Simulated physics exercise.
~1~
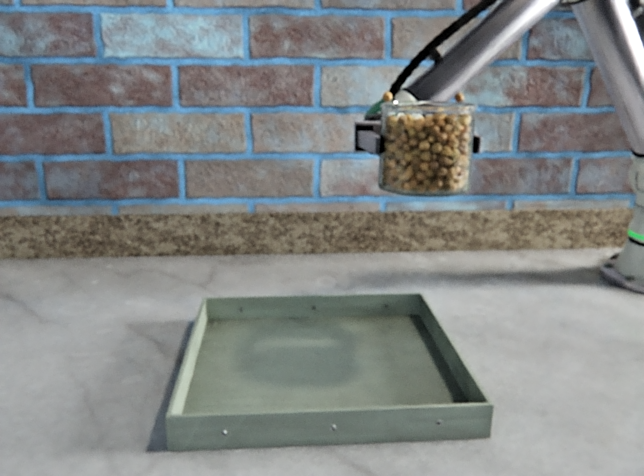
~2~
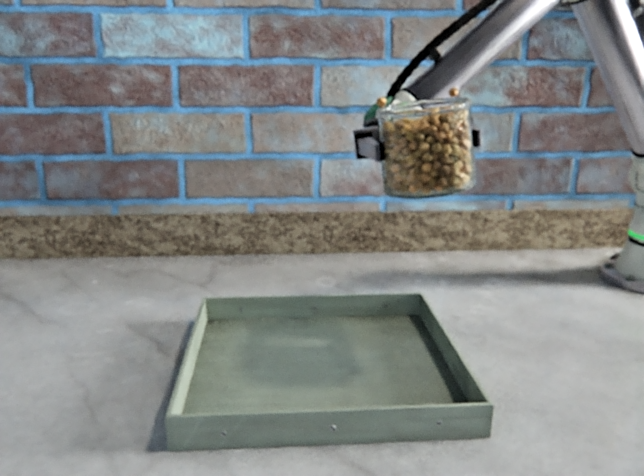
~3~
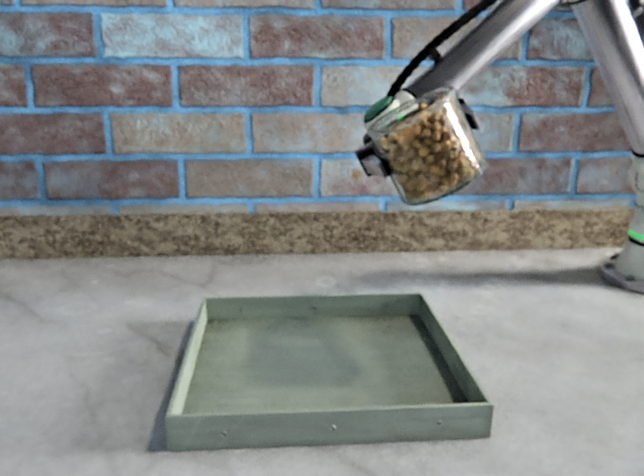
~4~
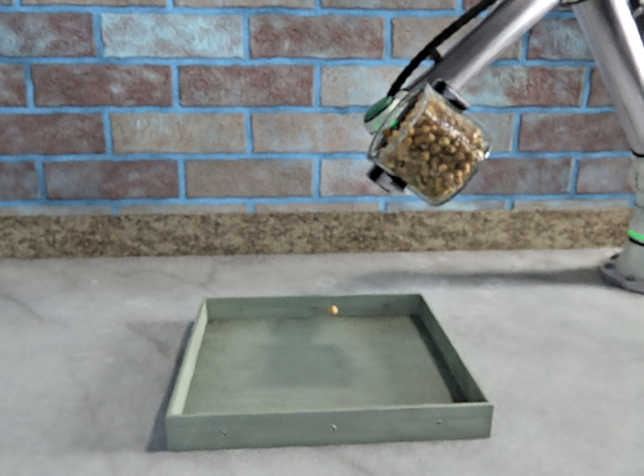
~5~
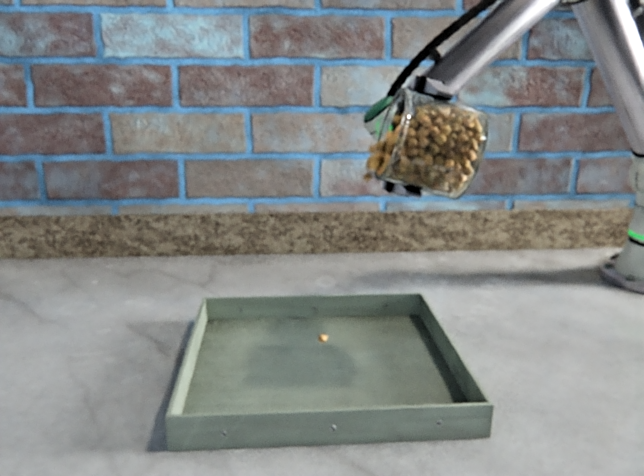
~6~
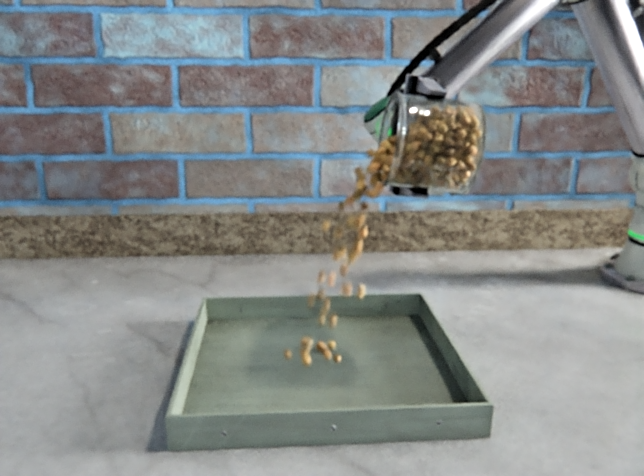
A robot arm tilts a clear tumbler of chickpeas leftward, pouring some into a green tray.
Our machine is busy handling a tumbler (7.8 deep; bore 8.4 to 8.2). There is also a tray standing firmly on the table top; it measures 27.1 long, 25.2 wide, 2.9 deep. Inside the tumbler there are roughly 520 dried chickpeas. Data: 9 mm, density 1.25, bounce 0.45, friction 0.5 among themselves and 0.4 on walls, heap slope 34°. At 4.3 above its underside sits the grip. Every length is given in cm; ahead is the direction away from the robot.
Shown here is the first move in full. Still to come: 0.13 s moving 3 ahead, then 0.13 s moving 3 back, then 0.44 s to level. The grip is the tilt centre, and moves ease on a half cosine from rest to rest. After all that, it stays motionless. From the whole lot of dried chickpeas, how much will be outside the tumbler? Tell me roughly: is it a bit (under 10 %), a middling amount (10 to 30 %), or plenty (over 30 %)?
Roughly plenty, over 30 %.
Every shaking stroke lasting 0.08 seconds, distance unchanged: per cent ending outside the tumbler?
Roughly 65 in a hundred.
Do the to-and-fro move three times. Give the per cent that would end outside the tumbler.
Expected share: About 70 %.
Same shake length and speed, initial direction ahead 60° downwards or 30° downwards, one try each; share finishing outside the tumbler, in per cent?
It comes to around 25 per cent on the first try and around 35 per cent on the second.
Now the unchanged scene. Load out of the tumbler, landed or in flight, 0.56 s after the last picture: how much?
So far, about 45 in a hundred parts are out.
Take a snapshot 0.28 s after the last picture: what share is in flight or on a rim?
Around 24 per cent of the load.
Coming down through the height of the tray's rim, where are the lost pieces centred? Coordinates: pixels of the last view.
Estimated centre near (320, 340) in pixels.
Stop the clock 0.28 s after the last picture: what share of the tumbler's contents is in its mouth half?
Something near 55 per cent is there.
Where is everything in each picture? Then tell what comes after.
In the first picture, the tumbler middle at (426, 148), level; upper third of the load around (428, 129), from x 385 to 465, top at y 95; 517 in the tumbler.
In the second picture, the tumbler middle at (426, 148), tilted 8° forward; upper third of the load around (430, 129), from x 380 to 470, top at y 95.
In the third picture, the tumbler middle at (428, 148), tilted 29° forward; upper third of the load around (432, 129), from x 355 to 475, top at y 100; 516 in the tumbler, 1 in flight or on a rim.
In the fourth picture, the tumbler middle at (429, 146), tilted 54° forward; upper third of the load around (432, 127), from x 335 to 480, top at y 95; 516 in the tumbler, 1 in the tray.
In the fifth picture, the tumbler middle at (430, 145), tilted 75° forward; upper third of the load around (437, 128), from x 325 to 475, top at y 110; 515 in the tumbler, 1 in the tray, 1 in flight or on a rim.
In the sixth picture, the tumbler middle at (430, 145), tilted 83° forward; upper third of the load around (441, 132), from x 285 to 475, top at y 110; 471 in the tumbler, 14 in the tray, 32 in flight or on a rim.
Then, 0.28 s on, tilted 83° forward, highest piece 25 above the table; 326 in the tumbler, 68 in the tray, 123 in flight or on a rim.
Then, 0.56 s on, tilted 19° forward, highest piece 26 above the table; 287 in the tumbler, 225 in the tray, 1 on the table or floor, 4 in flight or on a rim.
Then, 0.90 s on, level, highest piece 25 above the table; 287 in the tumbler, 229 in the tray, 1 on the table or floor.
Then, 1.95 s on, level, highest piece 25 above the table; 287 in the tumbler, 229 in the tray, 1 on the table or floor.
In the end, 287 in the tumbler, 229 in the tray, 1 on the table or floor. That is 44 % outside the tumbler.
